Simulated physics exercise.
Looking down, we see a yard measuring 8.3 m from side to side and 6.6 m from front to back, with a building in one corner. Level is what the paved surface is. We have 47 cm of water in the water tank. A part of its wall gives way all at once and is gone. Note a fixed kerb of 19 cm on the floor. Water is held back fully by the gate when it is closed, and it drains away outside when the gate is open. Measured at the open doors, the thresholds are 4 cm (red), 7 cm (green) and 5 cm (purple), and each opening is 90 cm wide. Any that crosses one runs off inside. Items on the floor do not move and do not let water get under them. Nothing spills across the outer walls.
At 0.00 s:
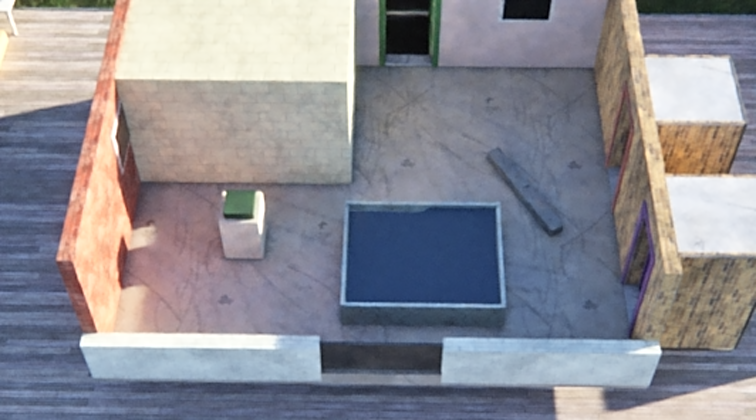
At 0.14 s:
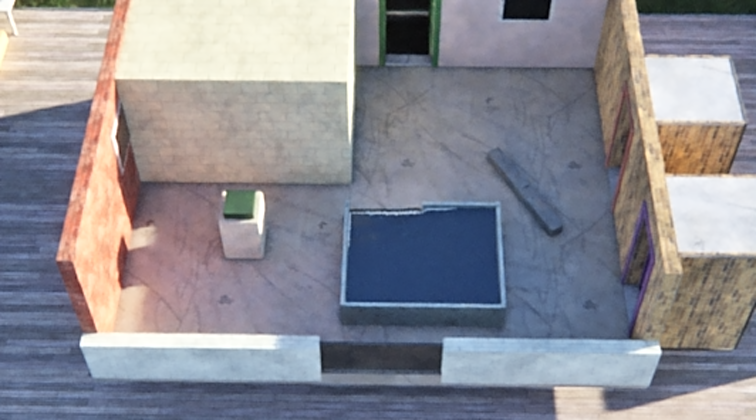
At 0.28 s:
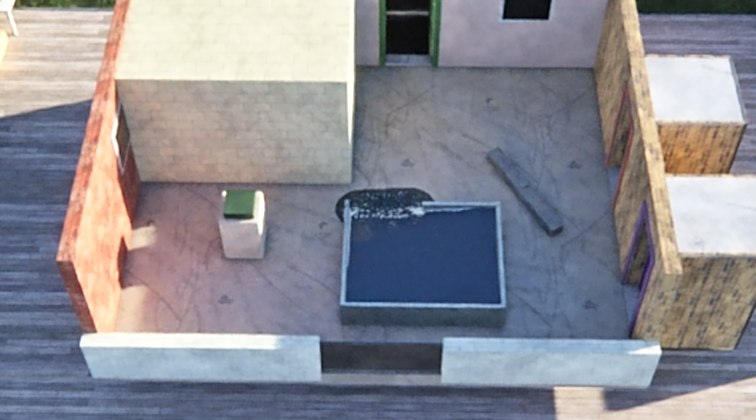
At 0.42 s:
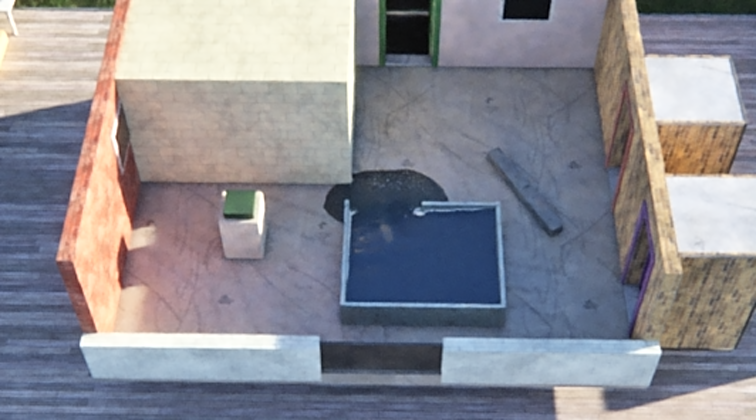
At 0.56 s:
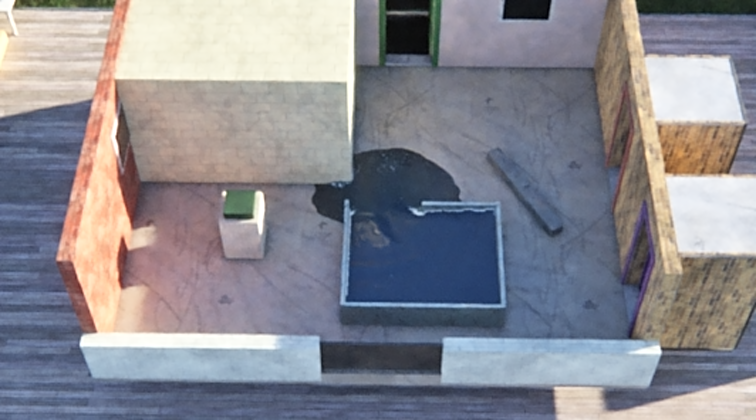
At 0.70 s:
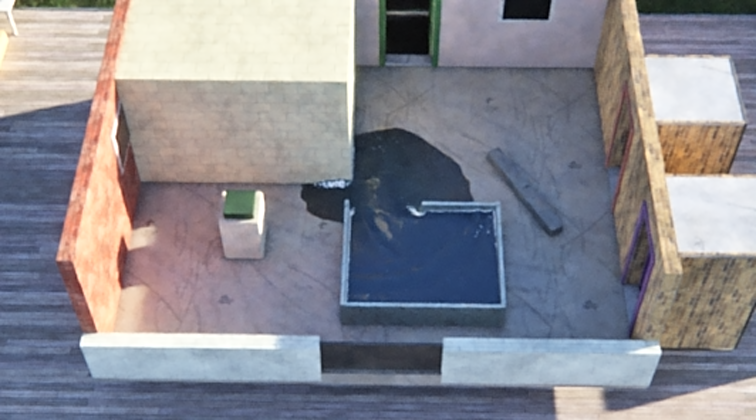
A walled yard with a smooth paved floor is seen from high above, with a pale block building in its back left corner. A grey-rimmed tank of dark blue water sits near the centre front, with a green-topped pale box to its left and a grey beam lying to its right. Part of the tank's back wall gives way, and water pours out, spreading backward in a widening dark pool that reaches the building, while the camera stays still.
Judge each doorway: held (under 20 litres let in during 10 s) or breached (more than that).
The red door holds it back enough. The green door lets too much in. The purple door holds it back enough.
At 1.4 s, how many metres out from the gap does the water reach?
About 3.8 m.
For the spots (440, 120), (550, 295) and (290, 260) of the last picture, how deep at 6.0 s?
The depths come out at 3, 0 and 1 centimetres, in the order listed.
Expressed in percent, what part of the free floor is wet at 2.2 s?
I'd say around 30 % is wet.
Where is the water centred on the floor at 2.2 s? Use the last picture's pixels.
Pixel position near (401, 220).
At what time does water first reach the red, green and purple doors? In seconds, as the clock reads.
Red: 5.0 s; green: 1.4 s; purple: 6.5 s.
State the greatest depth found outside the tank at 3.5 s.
22 cm or so.
After 1.4 s water covers 20 % of the floor and is deepest (27 cm) near (363, 217); red door not reached, green door 5 cm at the sill, 0 L in, purple door not reached.
After 2.2 s water covers 30 % of the floor and is deepest (28 cm) near (358, 76); red door not reached, green door 24 cm at the sill, 29 L in, purple door not reached.
After 3.5 s water covers 40 % of the floor and is deepest (22 cm) near (423, 70); red door not reached, green door 22 cm at the sill, 154 L in, purple door not reached.
After 6.0 s water covers 60 % of the floor and is deepest (16 cm) near (582, 72); red door 5 cm at the sill, 0 L in, green door 14 cm at the sill, 266 L in, purple door not reached.
After 10.0 s water covers 85 % of the floor and is deepest (12 cm) near (611, 212); red door 7 cm at the sill, 3 L in, green door 8 cm at the sill, 307 L in, purple door 4 cm at the sill, 0 L in.
